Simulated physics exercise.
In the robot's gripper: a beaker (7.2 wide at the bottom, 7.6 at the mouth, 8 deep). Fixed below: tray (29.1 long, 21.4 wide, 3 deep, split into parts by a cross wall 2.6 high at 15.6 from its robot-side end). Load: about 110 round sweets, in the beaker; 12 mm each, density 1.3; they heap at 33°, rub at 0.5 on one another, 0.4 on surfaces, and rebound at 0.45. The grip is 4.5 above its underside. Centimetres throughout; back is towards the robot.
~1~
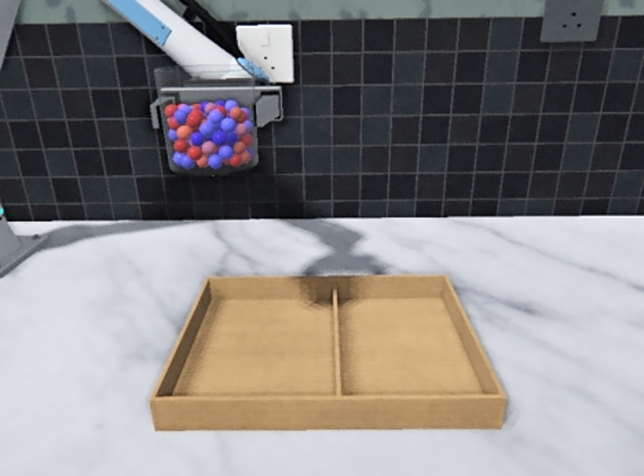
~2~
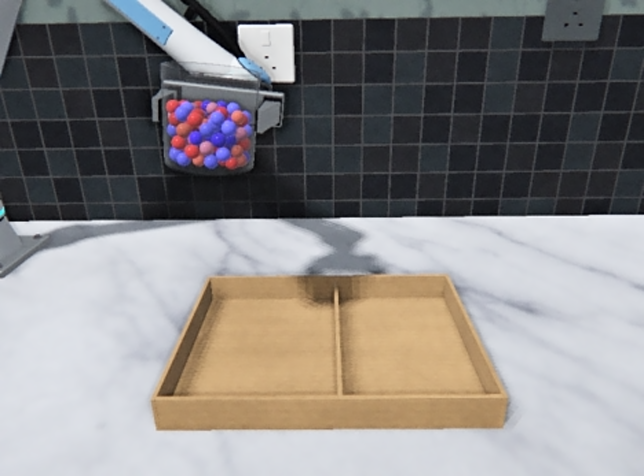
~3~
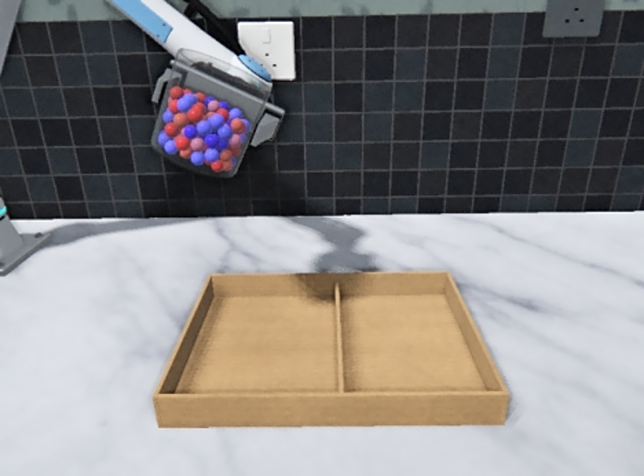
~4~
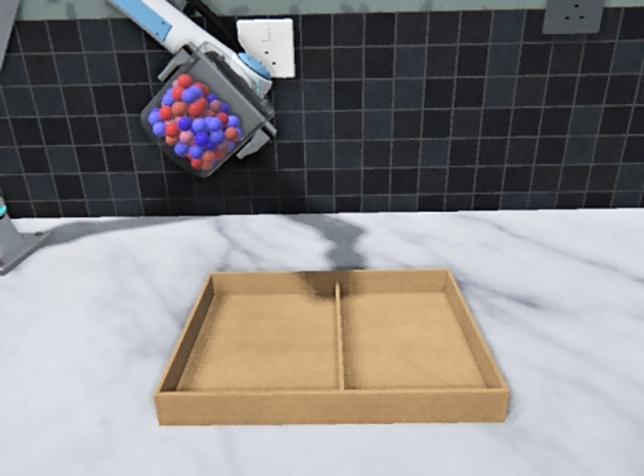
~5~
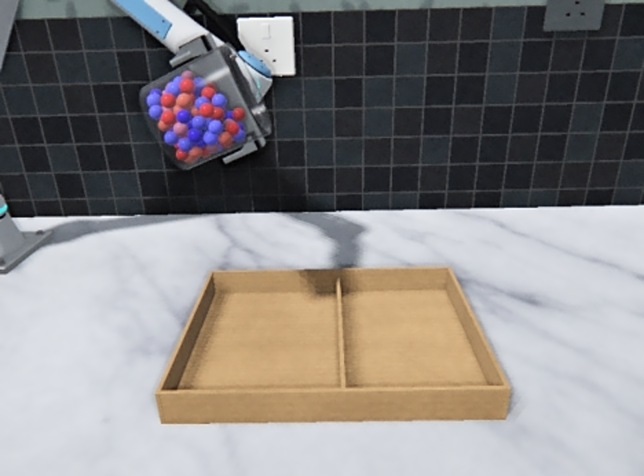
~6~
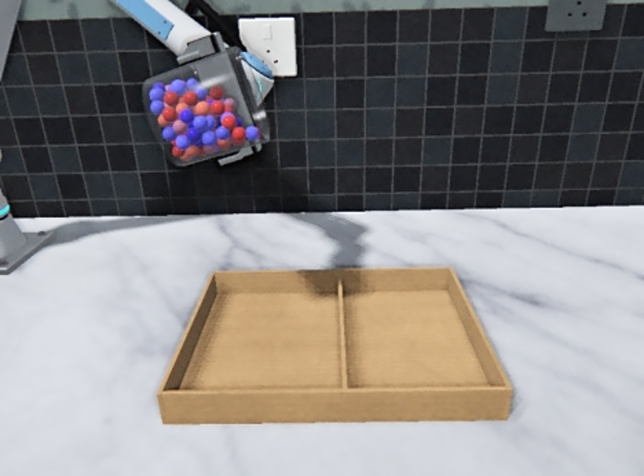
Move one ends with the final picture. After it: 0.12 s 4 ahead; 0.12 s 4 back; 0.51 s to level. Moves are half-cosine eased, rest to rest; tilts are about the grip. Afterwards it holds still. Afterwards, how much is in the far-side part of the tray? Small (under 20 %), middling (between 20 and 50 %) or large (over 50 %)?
Answer: Small; under 20 % of the round sweets finish in the far-side part of the tray.
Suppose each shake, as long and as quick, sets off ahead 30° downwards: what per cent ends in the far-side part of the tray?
Some 5 per cent.
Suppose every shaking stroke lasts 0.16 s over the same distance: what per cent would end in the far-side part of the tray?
In that case some 0 per cent.
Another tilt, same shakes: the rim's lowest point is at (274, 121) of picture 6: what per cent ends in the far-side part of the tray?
About 0 per cent.
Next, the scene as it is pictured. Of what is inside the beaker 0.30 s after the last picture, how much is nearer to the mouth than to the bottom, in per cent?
About 45 per cent.
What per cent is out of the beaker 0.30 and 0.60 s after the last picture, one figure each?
In turn: 25, 30.
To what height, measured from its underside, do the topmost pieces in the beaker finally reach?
About 6.0 cm.
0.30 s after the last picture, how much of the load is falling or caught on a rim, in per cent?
Some 27 per cent.
Then, 0.30 s after the last picture, tilted 72° forward, highest piece 25 above the table; 82 in the beaker, 30 in flight or on a rim.
Then, 0.60 s after the last picture, tilted 15° forward, highest piece 28 above the table; 78 in the beaker, 20 in the robot-side part, 12 in the far-side part, 2 on the table or floor.
Then, 0.95 s after the last picture, level, highest piece 27 above the table; 78 in the beaker, 20 in the robot-side part, 12 in the far-side part, 2 on the table or floor.
Then, 2.00 s after the last picture, level, highest piece 27 above the table; 78 in the beaker, 20 in the robot-side part, 12 in the far-side part, 2 on the table or floor.
Final count, 78 in the beaker, 20 in the robot-side part, 12 in the far-side part, 2 on the table or floor. That is 11 % in the far-side part of the tray.
